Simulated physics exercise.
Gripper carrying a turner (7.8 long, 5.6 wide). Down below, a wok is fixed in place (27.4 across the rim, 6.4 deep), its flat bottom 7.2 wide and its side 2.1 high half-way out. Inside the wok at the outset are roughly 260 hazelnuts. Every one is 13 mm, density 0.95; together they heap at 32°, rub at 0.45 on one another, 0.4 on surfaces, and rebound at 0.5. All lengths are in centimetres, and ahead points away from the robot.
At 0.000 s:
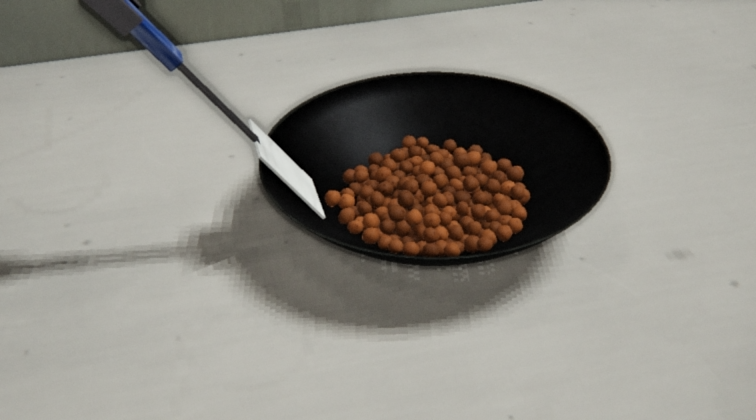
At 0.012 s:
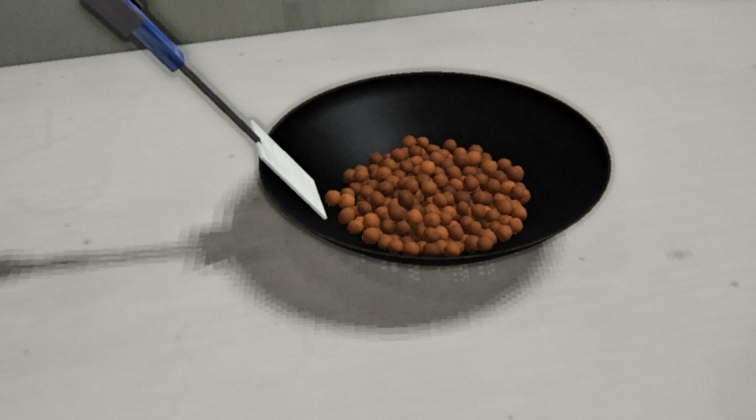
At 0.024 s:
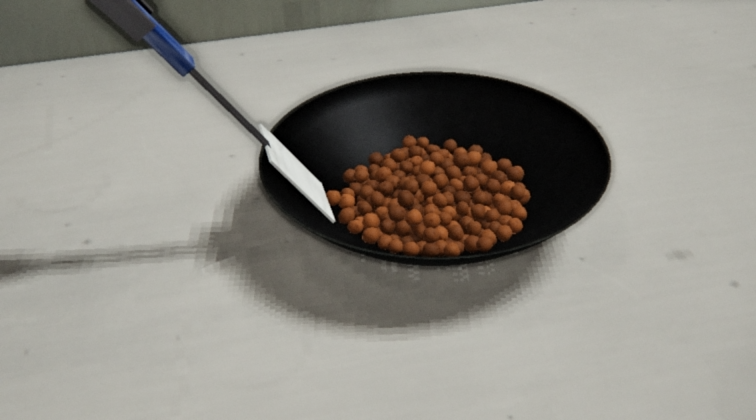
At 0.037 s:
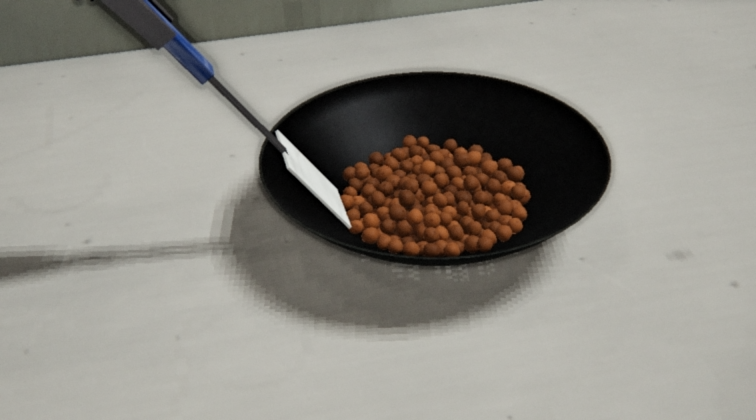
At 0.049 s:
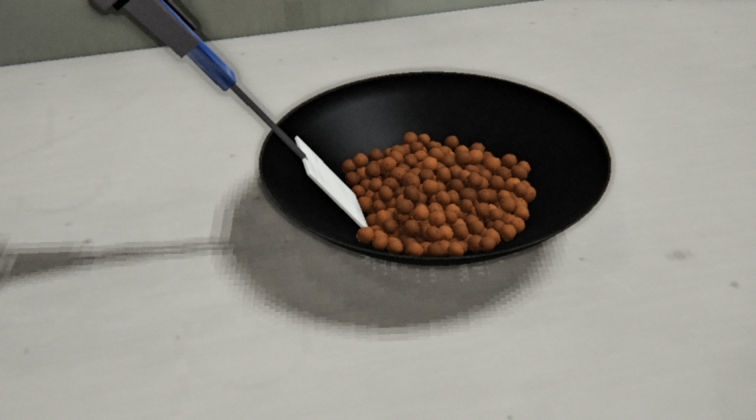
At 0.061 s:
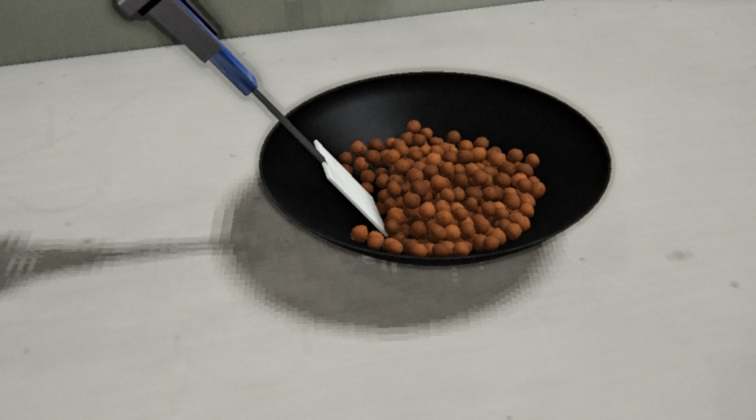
A gripper with a blue part holds a turner with a dark shaft and white blade at the upper left, over a pale, lightly speckled surface seen from above at an angle. A black wok sits right of centre, holding a heap of reddish-brown hazelnuts. The still view shows the turner barely moving at first, then sliding right and slightly down, pushing the near-left nuts rightward and bunching the heap higher.
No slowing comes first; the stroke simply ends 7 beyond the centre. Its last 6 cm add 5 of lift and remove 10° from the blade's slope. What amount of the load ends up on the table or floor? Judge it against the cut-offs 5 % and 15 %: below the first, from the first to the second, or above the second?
Above 15 %.
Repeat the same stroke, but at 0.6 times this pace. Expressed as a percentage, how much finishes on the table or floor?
Something close to 10 per cent ends up on the table or floor.
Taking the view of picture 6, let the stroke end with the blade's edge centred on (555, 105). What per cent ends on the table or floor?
Close to 30 per cent finishes on the table or floor.
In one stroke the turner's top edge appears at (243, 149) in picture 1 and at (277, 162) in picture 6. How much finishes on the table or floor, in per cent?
It comes to something like 5 %, give or take.
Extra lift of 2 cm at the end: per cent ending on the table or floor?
Some 25 in a hundred.
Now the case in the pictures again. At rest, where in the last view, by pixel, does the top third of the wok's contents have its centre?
Close to pixel (514, 179).
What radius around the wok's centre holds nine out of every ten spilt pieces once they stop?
That distance is around 85 cm.
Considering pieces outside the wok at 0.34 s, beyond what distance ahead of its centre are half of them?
Some 22 centimetres ahead.
By 0.09 s, sloping 55°, highest piece 6 above the table; 256 in the wok.
By 0.12 s, sloping 52°, highest piece 7 above the table; 256 in the wok.
By 0.34 s, sloping 45°, highest piece 22 above the table; 193 in the wok, 28 on the table or floor, 35 on the blade or in flight.
By 1.39 s, sloping 45°, highest piece 5 above the table; 193 in the wok, 63 on the table or floor.
Final count, 193 in the wok, 63 on the table or floor. That is 25 % on the table or floor.
